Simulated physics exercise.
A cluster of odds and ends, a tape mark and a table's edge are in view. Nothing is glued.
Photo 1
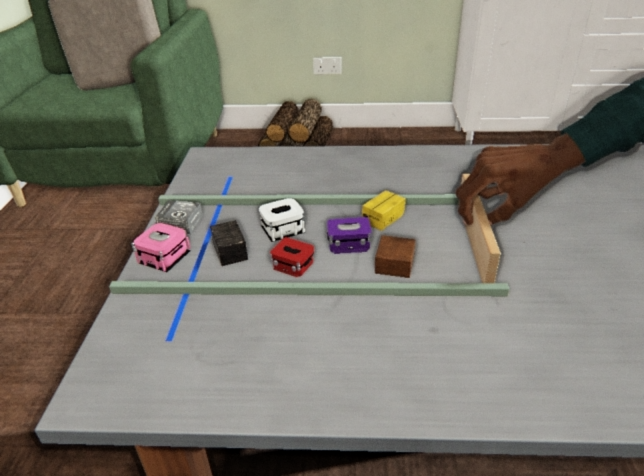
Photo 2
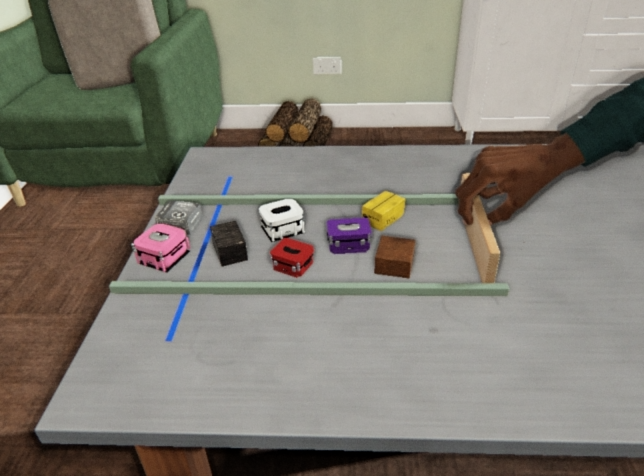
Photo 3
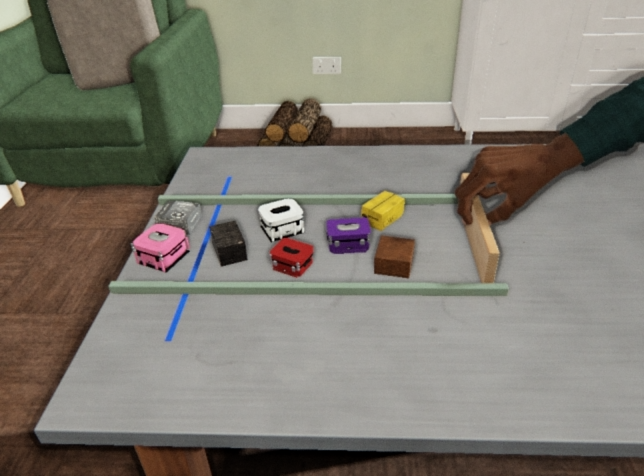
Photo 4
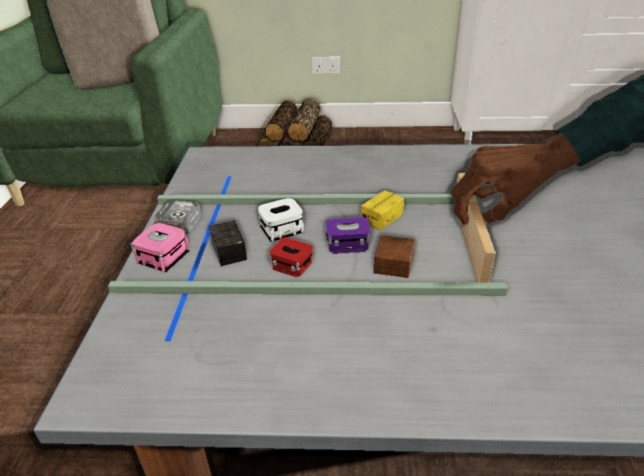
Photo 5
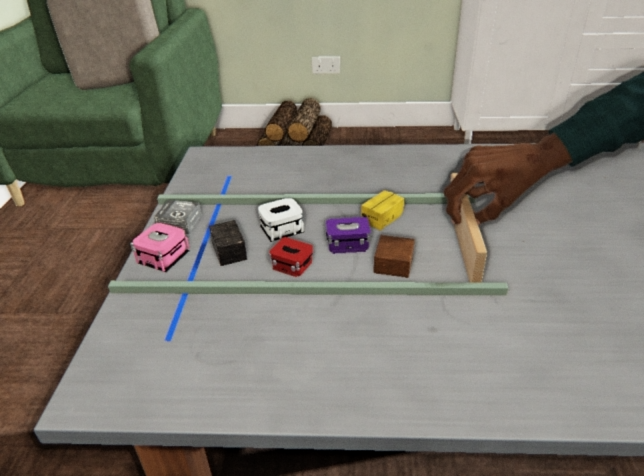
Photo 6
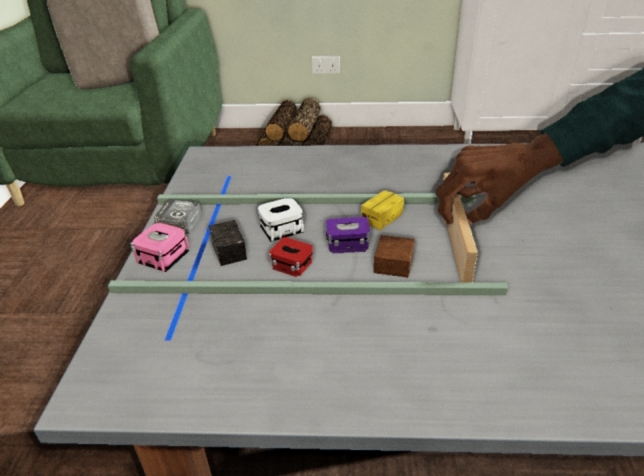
A hand in a dark green sleeve holds a wooden board upright on a grey table, seen from above in a room with a green armchair. Between two pale green rails lie pink, grey, black, white, red, purple, yellow and brown cases and blocks, with blue tape crossing near the left. The hand slides the board slightly left, touching none of them, while the camera stays still.
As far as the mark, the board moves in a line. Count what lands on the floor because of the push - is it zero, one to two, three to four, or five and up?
The count is one to two.
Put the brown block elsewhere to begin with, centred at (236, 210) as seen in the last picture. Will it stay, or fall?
It goes down.
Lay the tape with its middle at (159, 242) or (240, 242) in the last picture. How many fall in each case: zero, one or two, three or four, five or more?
The falls would be at least five; zero.
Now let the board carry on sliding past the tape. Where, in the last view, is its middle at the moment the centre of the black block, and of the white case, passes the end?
The middle is at (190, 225) when it's the black block, and at (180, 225) when it's the white case.
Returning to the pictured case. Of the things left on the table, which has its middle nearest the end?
Result - foremost is the black block.
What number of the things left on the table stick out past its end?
My count gives 0.
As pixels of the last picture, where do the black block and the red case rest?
First (147, 240), then (140, 265).
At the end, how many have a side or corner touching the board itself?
3 in contact.
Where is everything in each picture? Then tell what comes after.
Pink case (162, 247); grey box (180, 217); black block (229, 243); board (477, 226); tape (206, 242), in the first frame.
Grey box (179, 217); white case (282, 220), in the second frame.
Black block (228, 243); yellow box (383, 211), in the third frame.
Pink case (161, 247); red case (292, 259), in the fourth frame.
Grey box (178, 217); brown block (394, 256), in the fifth frame.
Pink case (161, 246); grey box (178, 217); black block (228, 242); board (457, 225); tape (205, 242), in the sixth frame.
Soon after, none off yet; pink case at rest near (161, 246); grey box at rest near (178, 217); black block at rest near (228, 242).
Then, none off yet; pink case moving near (153, 247); grey box moving near (174, 217); black block moved about its own width near (192, 239).
By the end, the number that fall off is one or two; fallen, grey box and pink case.
